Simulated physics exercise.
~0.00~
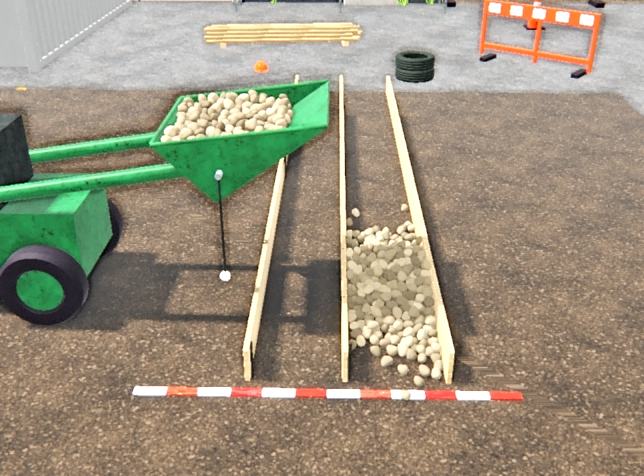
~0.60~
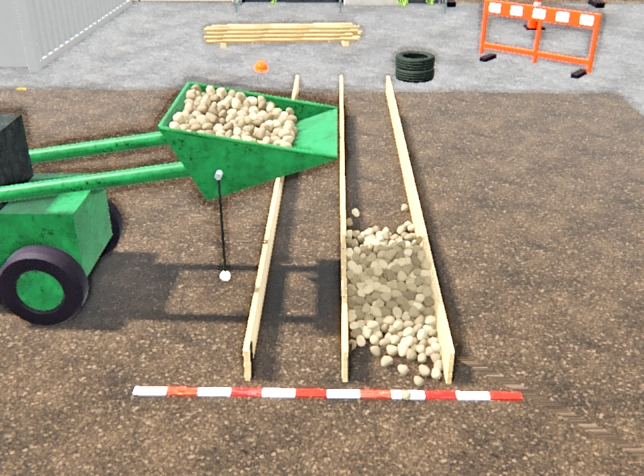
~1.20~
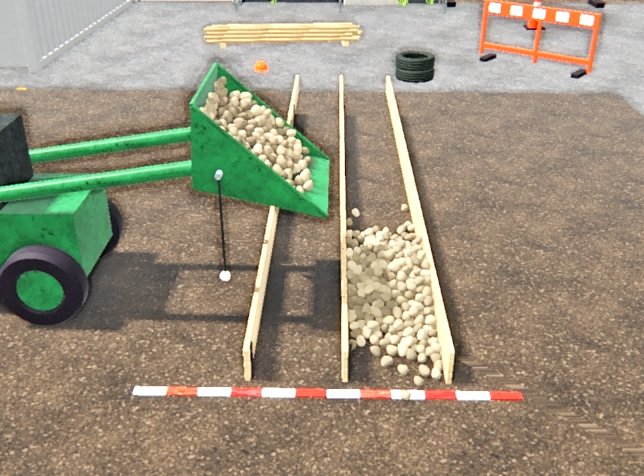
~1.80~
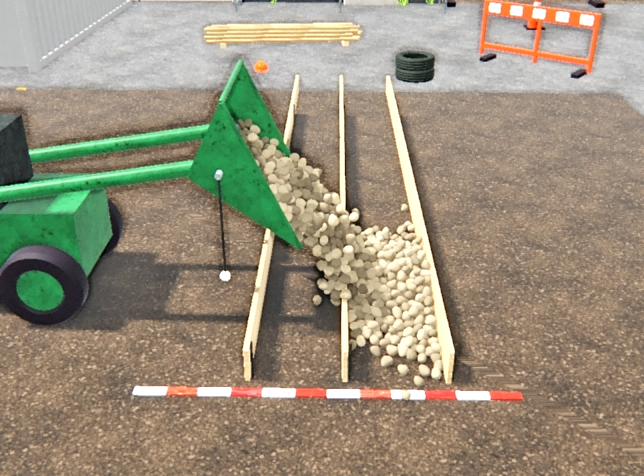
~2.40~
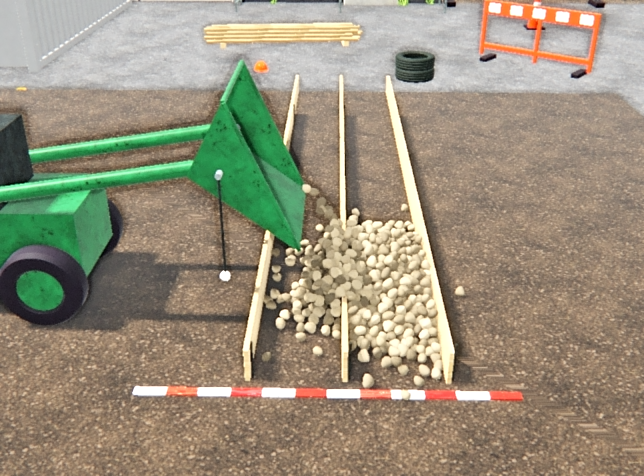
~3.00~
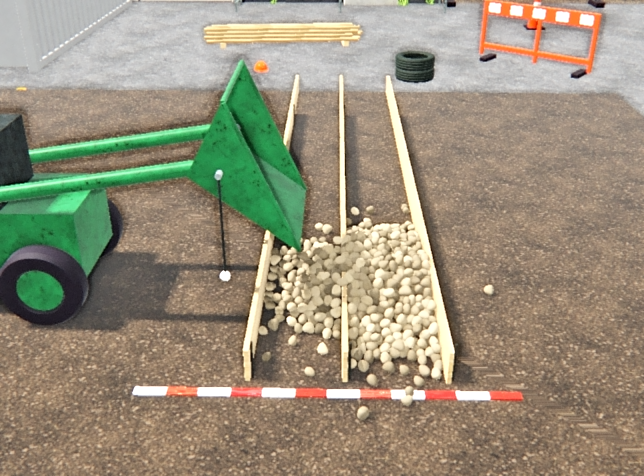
A green loader tipped its raised bucket steeply to the right and poured out a full load of pale stones, which spilled across both bays between the wooden boards, most joining the earlier heap in the right one, while a few rolled outside.
